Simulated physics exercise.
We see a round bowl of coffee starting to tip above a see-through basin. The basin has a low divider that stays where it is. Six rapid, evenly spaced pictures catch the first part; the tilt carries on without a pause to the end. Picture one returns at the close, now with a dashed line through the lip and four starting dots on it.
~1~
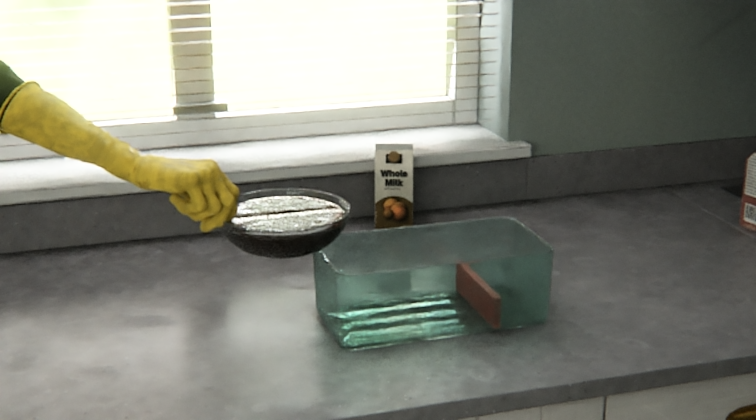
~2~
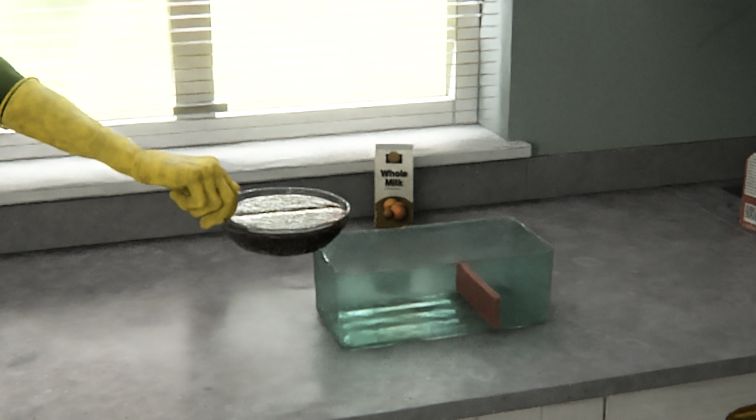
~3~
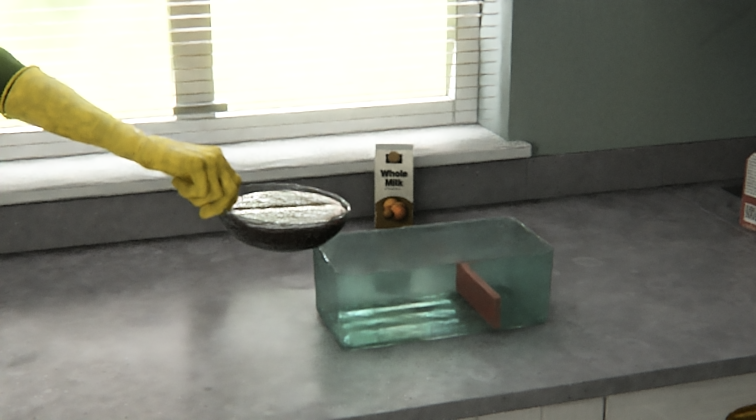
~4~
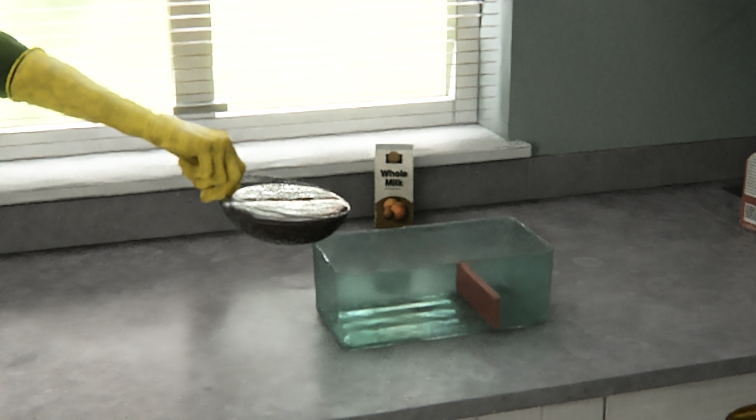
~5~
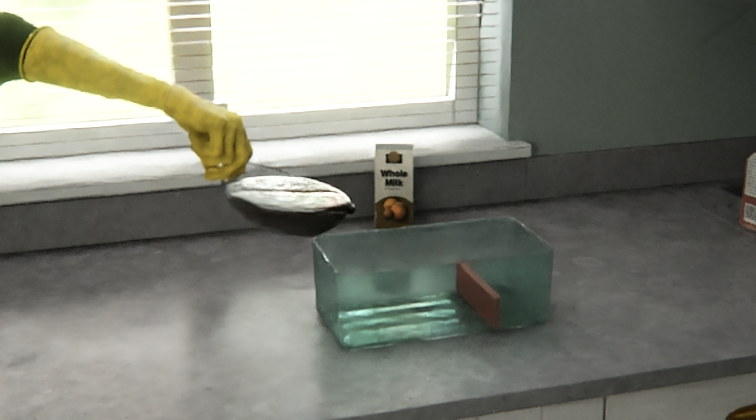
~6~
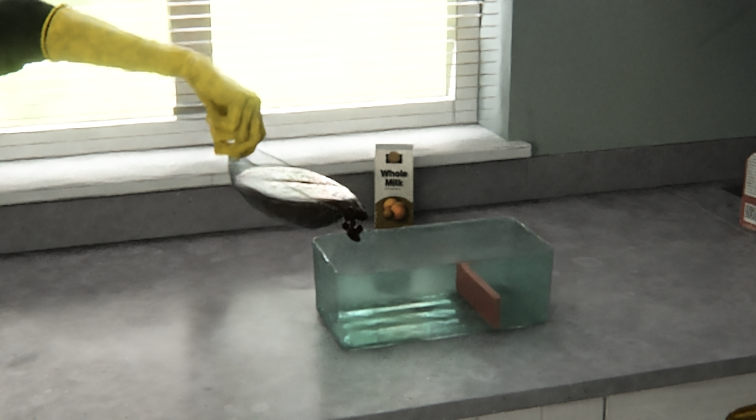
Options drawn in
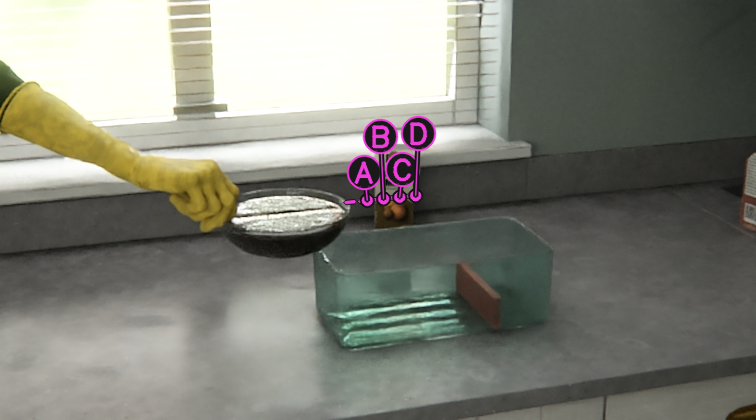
On a grey kitchen counter by a window, a yellow-gloved hand holds a round bowl of dark liquid level above a see-through basin, then tilts it rightward until some of the liquid slips over the lip in dark drops.
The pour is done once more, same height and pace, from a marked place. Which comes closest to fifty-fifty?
D is best.
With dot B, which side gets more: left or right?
The left one.
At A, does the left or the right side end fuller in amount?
More ends on the left.
On the marked copy, A at (367, 200); B at (383, 198); C at (399, 197); D at (415, 195).
With A, about 89 % ends left of the wall and 8 % right of it; 3 % is lost outside.
With B, about 91 % ends left of the wall and 5 % right of it; 4 % is lost outside.
With C, about 77 % ends left of the wall and 21 % right of it.
With D, about 51 % ends left of the wall and 45 % right of it; 4 % is lost outside.
